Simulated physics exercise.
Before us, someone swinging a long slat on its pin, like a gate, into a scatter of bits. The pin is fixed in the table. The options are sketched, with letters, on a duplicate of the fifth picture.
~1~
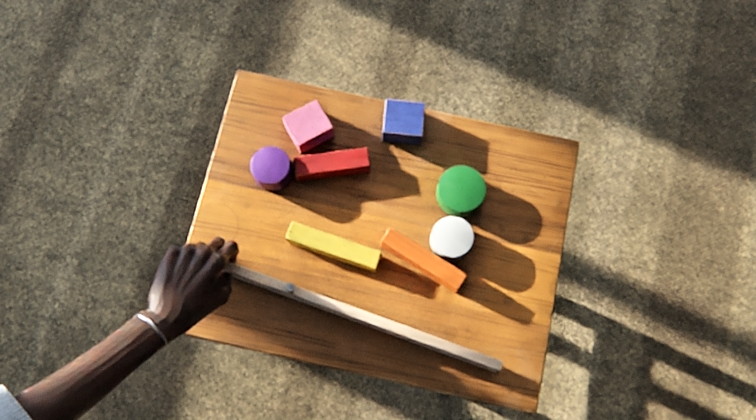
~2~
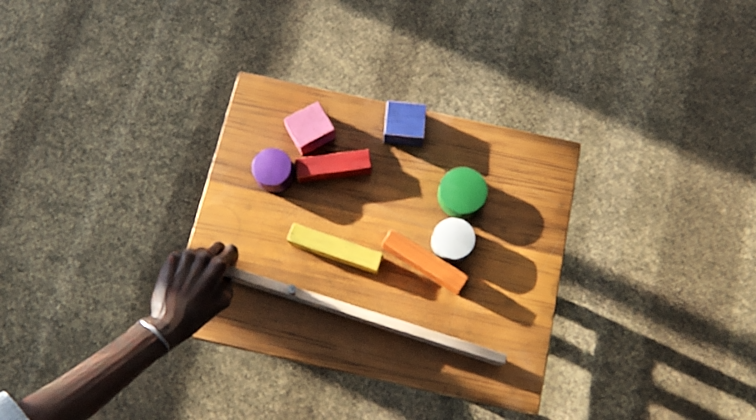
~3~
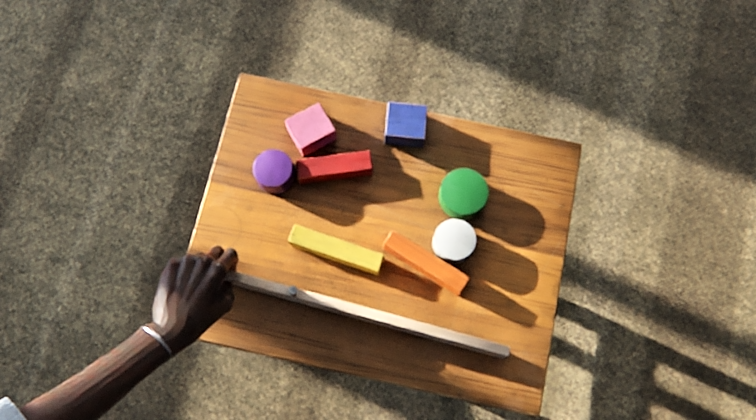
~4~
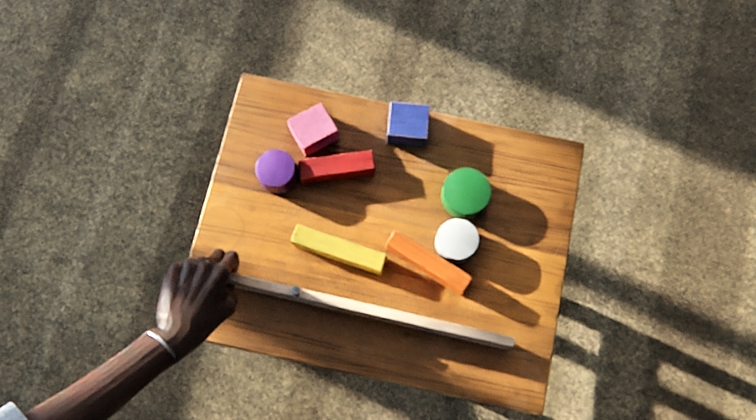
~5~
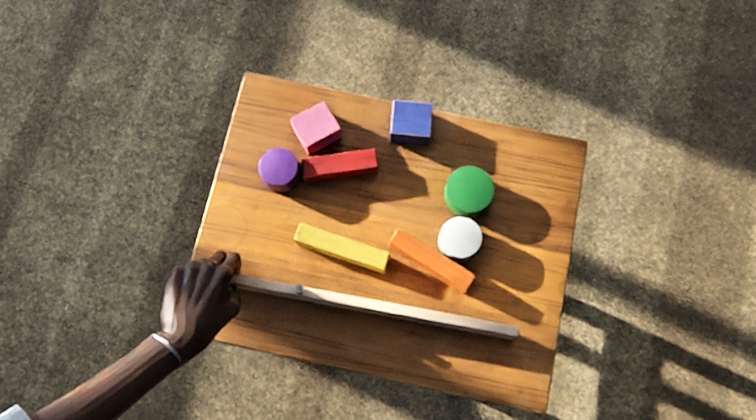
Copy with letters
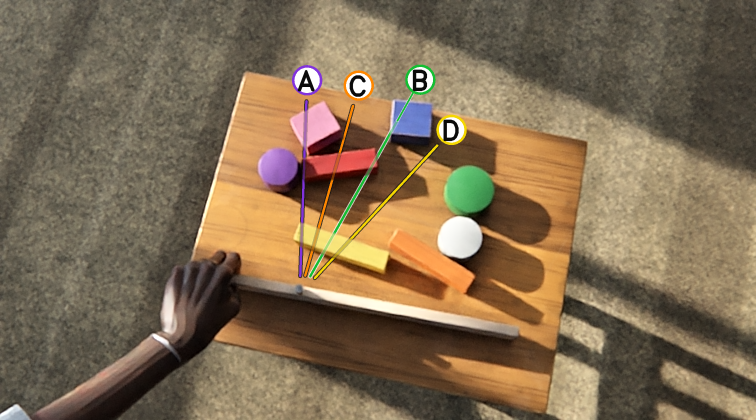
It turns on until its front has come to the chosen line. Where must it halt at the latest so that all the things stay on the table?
Nothing falls up to D.
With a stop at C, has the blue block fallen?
Yes.
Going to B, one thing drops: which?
The blue block goes over.
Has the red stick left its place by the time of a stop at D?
No.
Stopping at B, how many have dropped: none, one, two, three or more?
One.
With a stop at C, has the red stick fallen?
No.
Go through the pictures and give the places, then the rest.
Blue block (404, 122); yellow bar (334, 247); white tin (452, 239), in the first frame.
Arm (403, 326); purple tin (273, 171), in the second frame.
Arm (406, 323); orange stick (426, 263), in the third frame.
Arm (409, 319); red stick (337, 167), in the fourth frame.
Arm (414, 312); yellow bar (343, 248); white tin (460, 240); purple tin (280, 170), in the fifth frame.
On the marked copy, A at (303, 186); B at (355, 196); C at (330, 188); D at (378, 210).
Taking D. A third of the way, arm (413, 269); green tin (473, 178); white tin (462, 218).
Two thirds of the way, arm (396, 230); green tin (481, 143); white tin (443, 162).
When it is over, arm (377, 209); blue block (398, 101); green tin (482, 143); nothing has fallen.
As for the rest, A drops the blue block and white tin; B drops the blue block; C drops the blue block and white tin.
